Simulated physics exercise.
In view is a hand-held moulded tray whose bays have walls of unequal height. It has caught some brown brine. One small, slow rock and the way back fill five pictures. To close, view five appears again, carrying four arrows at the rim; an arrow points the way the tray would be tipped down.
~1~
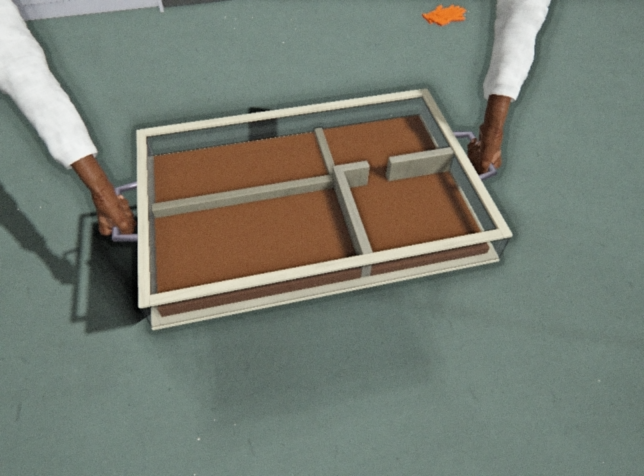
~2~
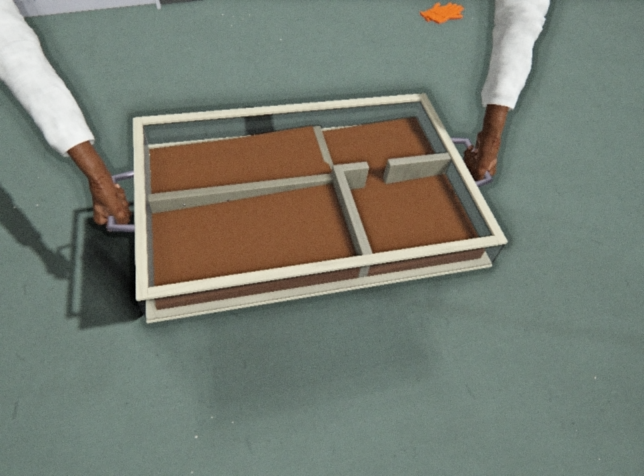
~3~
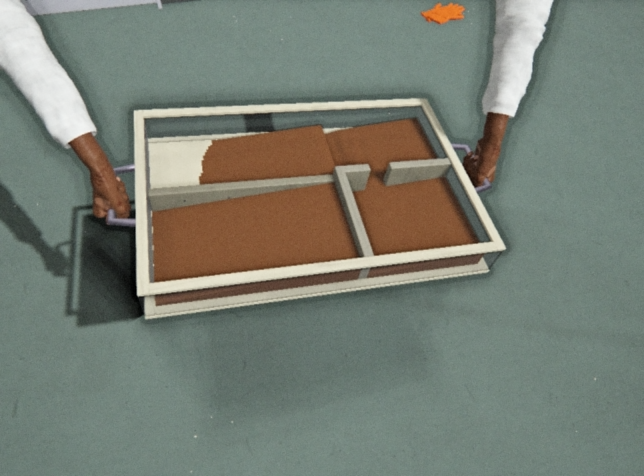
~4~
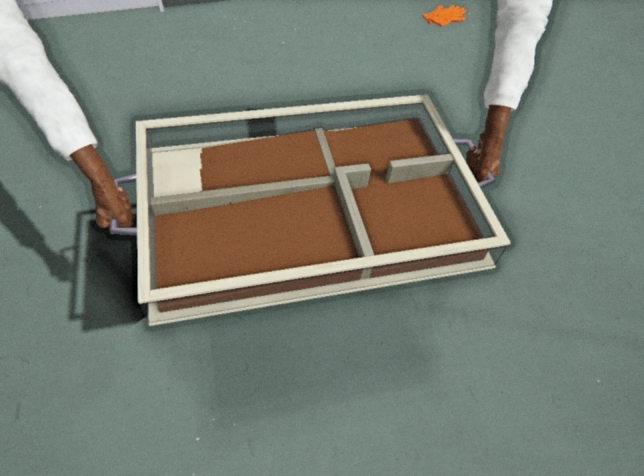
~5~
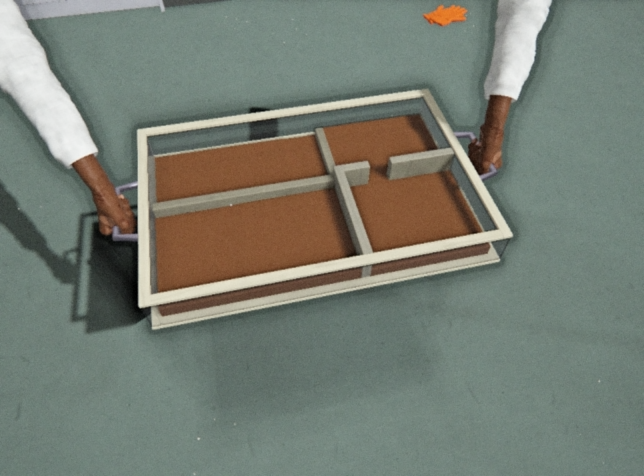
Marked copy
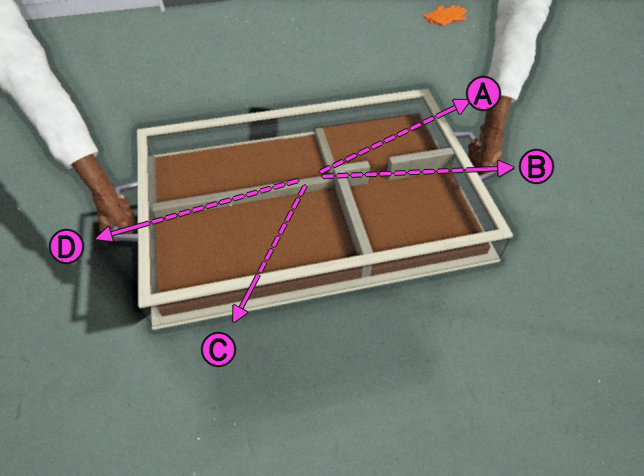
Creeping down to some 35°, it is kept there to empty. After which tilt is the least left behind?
C is best.
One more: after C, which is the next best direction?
That is direction A.
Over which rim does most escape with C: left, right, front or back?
The front rim.
In magenta, A ends at (465, 102); B ends at (507, 168); C ends at (236, 317); D ends at (101, 236).
Choosing A, about 25 % stays in the tray, the largest part in the back right bay.
Choosing B, about 42 % stays in the tray, the largest part in the front right bay.
Choosing C, about 19 % stays in the tray, the largest part in the front left bay.
Choosing D, about 37 % stays in the tray, the largest part in the front left bay.
